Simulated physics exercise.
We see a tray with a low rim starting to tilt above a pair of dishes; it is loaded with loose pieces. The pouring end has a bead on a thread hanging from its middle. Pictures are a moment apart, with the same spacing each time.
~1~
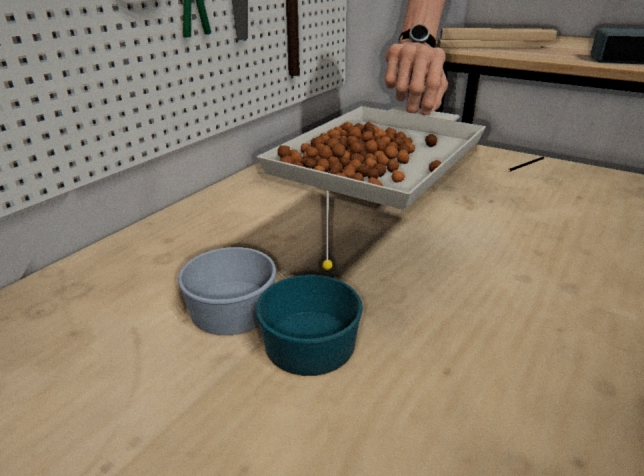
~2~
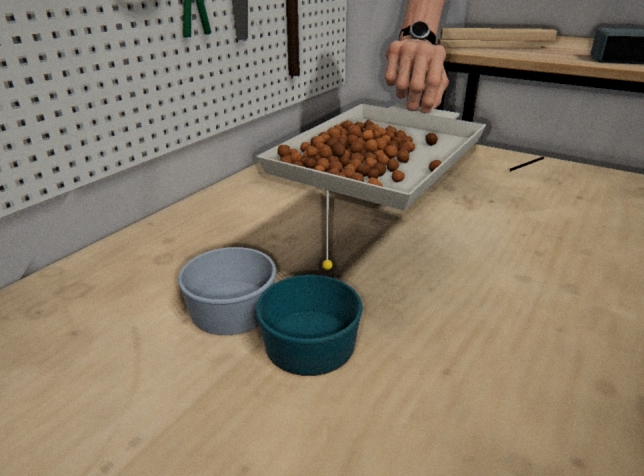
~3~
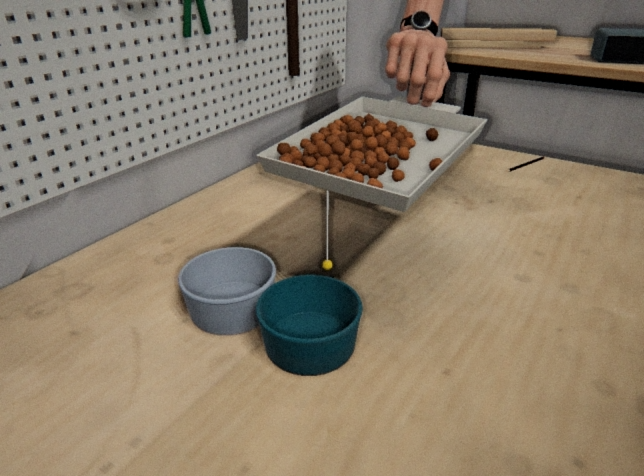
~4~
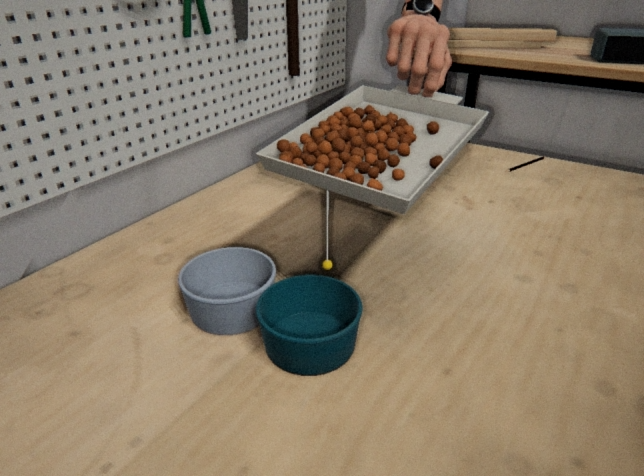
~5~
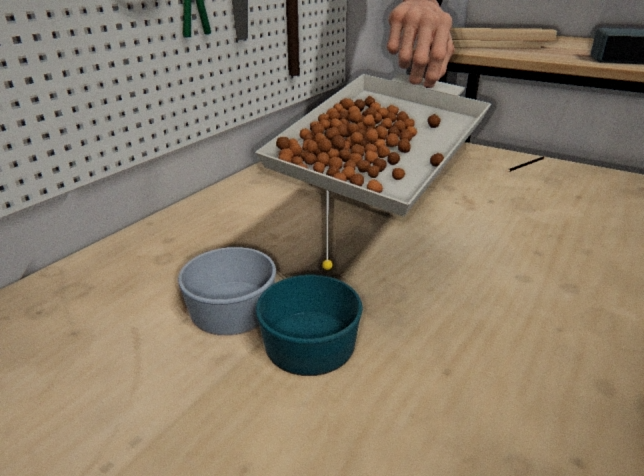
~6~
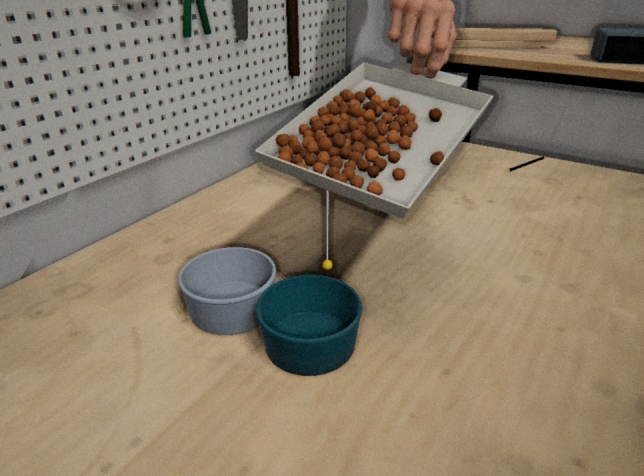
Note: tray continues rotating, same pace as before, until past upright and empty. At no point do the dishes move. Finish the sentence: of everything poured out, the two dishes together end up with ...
They end up with a minority of it.
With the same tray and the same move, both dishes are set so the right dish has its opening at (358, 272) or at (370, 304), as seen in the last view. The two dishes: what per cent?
Roughly 0 % and 80 %.
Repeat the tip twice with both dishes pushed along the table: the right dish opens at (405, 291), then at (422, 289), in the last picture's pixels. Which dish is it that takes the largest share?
Try 1: The dish to the right; try 2: The dish to the right.
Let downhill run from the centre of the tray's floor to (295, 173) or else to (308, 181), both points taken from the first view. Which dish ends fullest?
Try one: The leftmost dish. Try two: The leftmost dish.
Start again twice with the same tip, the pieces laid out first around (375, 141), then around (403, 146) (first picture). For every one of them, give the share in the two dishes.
You'd get near 20 percent first and near 20 percent next.
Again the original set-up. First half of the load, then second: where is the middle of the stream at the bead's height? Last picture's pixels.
Roughly (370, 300) first, then roughly (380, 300).
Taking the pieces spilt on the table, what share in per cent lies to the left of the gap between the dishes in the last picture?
Around 0 percent of the pieces.
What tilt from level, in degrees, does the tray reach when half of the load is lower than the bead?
It is at around 100 degrees.
Shortly afterwards, tray tipped steeply; all but a few on the tray; a little in the air.
Next, tray tipped right over; the bulk on the tray; a little in the right dish; a little outside both; only a few in the air.
Some moments later, tray tipped past a quarter turn; near a quarter in the right dish; near two thirds outside both.
In the end, tray tipped past a quarter turn; near a quarter in the right dish; none at all in the left dish; near two thirds outside both.
